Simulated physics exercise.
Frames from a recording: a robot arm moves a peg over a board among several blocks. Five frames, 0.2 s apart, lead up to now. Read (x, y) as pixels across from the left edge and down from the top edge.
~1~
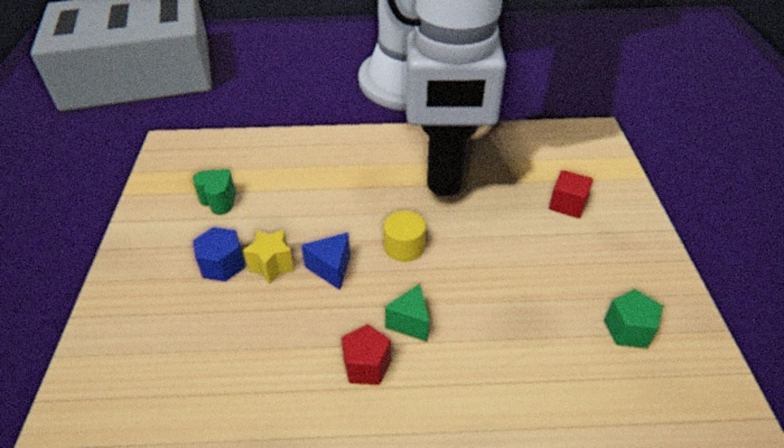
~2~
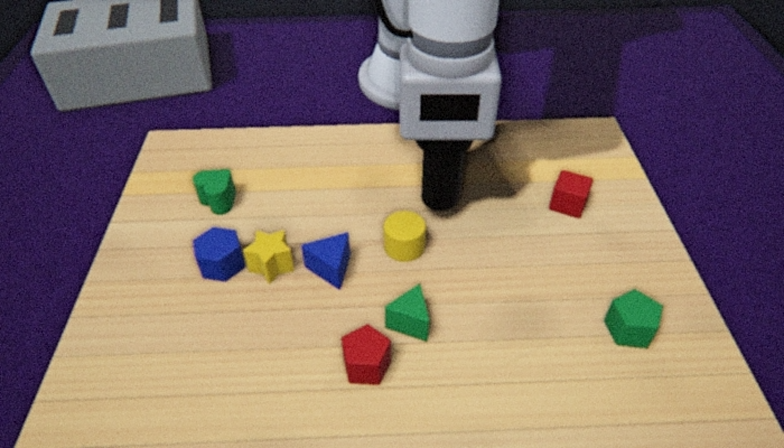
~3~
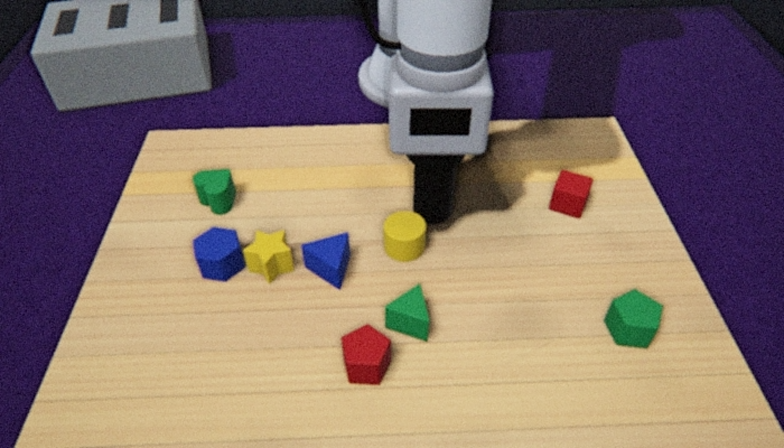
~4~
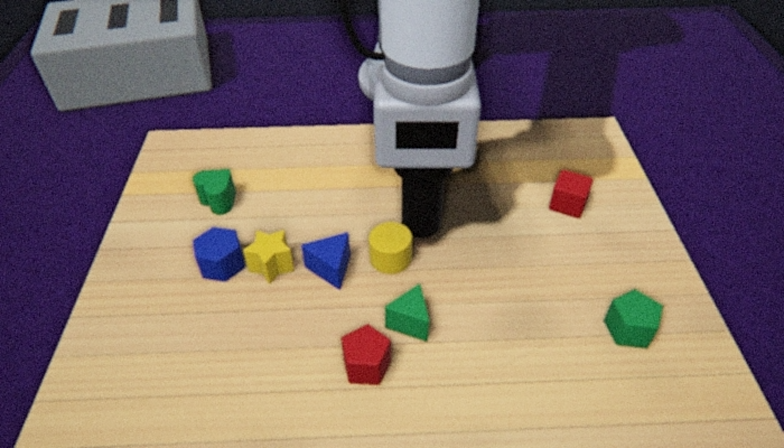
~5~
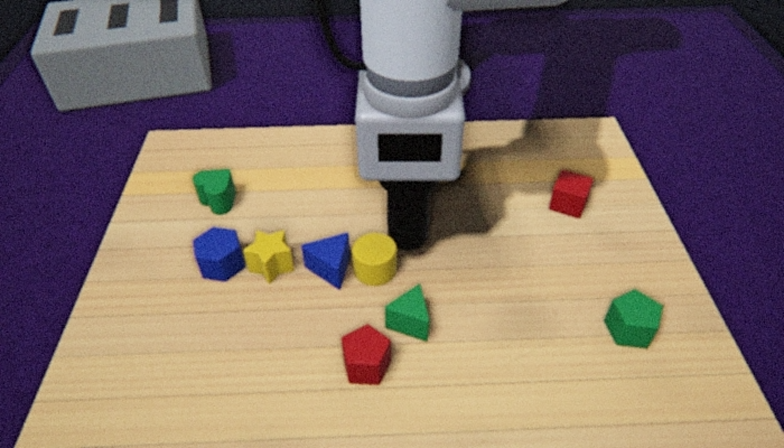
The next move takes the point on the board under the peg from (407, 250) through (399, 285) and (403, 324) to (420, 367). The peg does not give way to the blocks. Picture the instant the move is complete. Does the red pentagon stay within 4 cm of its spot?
Yes, I think so.
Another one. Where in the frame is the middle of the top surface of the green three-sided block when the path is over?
That would be at about pixel (440, 379).
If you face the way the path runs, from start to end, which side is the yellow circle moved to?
Sideways, to the right.
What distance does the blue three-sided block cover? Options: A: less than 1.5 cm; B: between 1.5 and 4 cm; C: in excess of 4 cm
A (less than 1.5 cm)
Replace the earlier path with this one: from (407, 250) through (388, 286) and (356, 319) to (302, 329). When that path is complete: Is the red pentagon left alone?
Yes, that is how it ends up.
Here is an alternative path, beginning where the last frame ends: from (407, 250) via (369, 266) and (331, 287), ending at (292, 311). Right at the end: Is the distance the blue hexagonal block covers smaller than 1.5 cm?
I expect so.
The first path, step by step. One third of the way, peg (399, 274); blue three-sided block (325, 248); yellow circle (354, 269).
Two thirds of the way, peg (403, 313); blue three-sided block (325, 248); yellow circle (353, 272); green three-sided block (420, 333).
At the end, peg (421, 355); blue three-sided block (325, 248); red pentagon in place; yellow circle (353, 272); green three-sided block (440, 379), turned 15° clockwise.
